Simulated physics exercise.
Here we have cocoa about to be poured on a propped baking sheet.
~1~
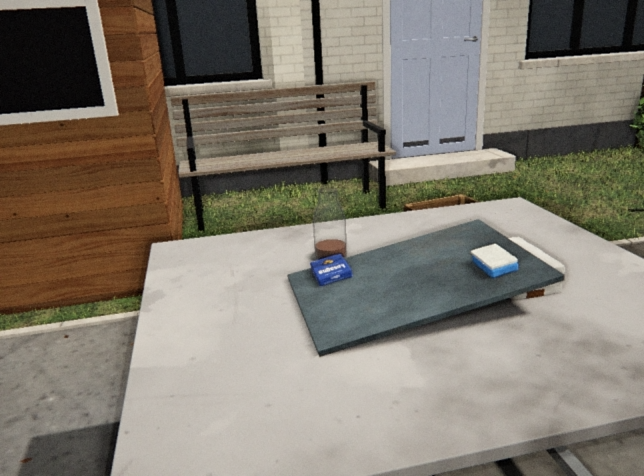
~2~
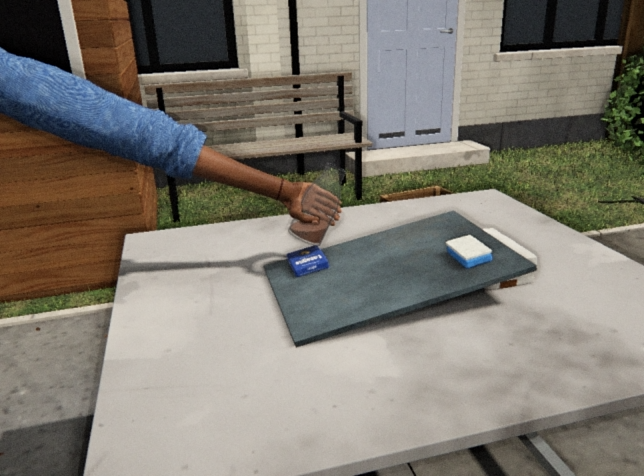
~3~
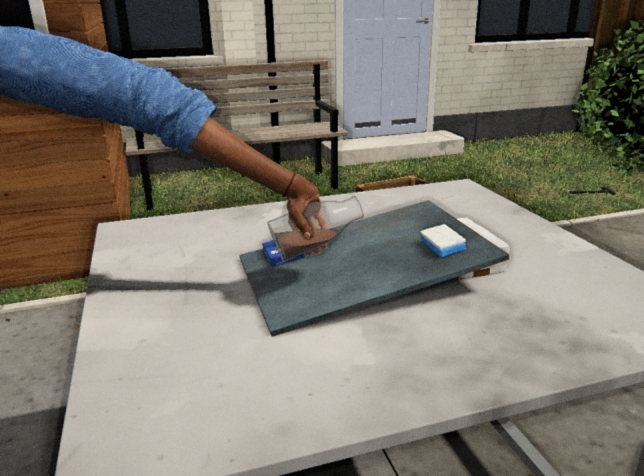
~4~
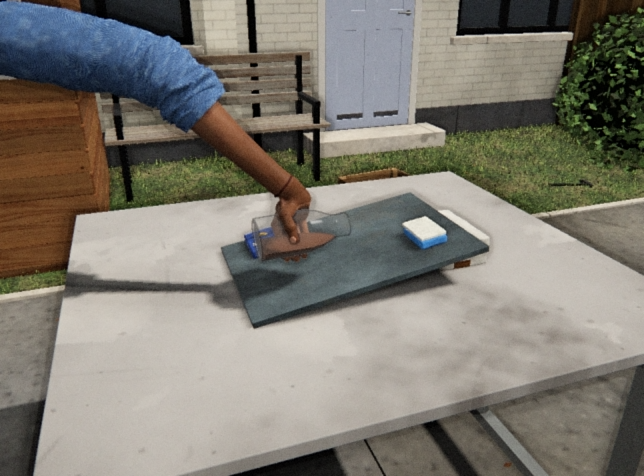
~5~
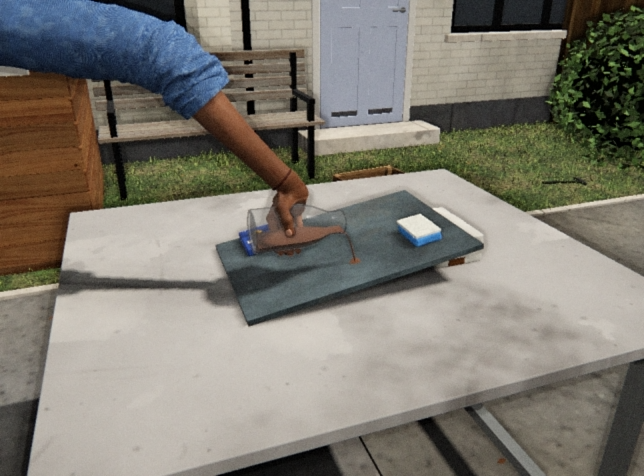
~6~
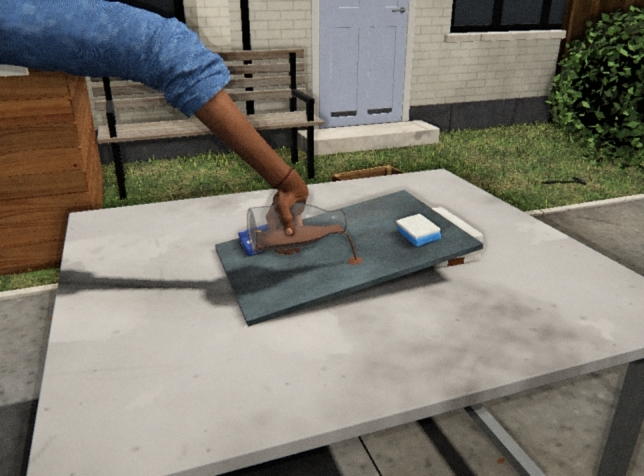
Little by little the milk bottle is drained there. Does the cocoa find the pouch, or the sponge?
On the left the pouch escapes, on the right the sponge escapes.
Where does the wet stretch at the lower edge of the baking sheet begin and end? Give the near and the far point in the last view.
Between (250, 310) and (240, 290).
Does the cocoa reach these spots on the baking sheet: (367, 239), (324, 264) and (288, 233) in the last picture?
The first is not reached; the next reached; the last not reached.
Soon after, it runs down to the left; the pouch is dry; the sponge is dry.
Later, it runs down to the left and off the end; the pouch is dry; the sponge is dry.
In the end, it runs down to the left and off the end; the pouch is dry; the sponge is dry.
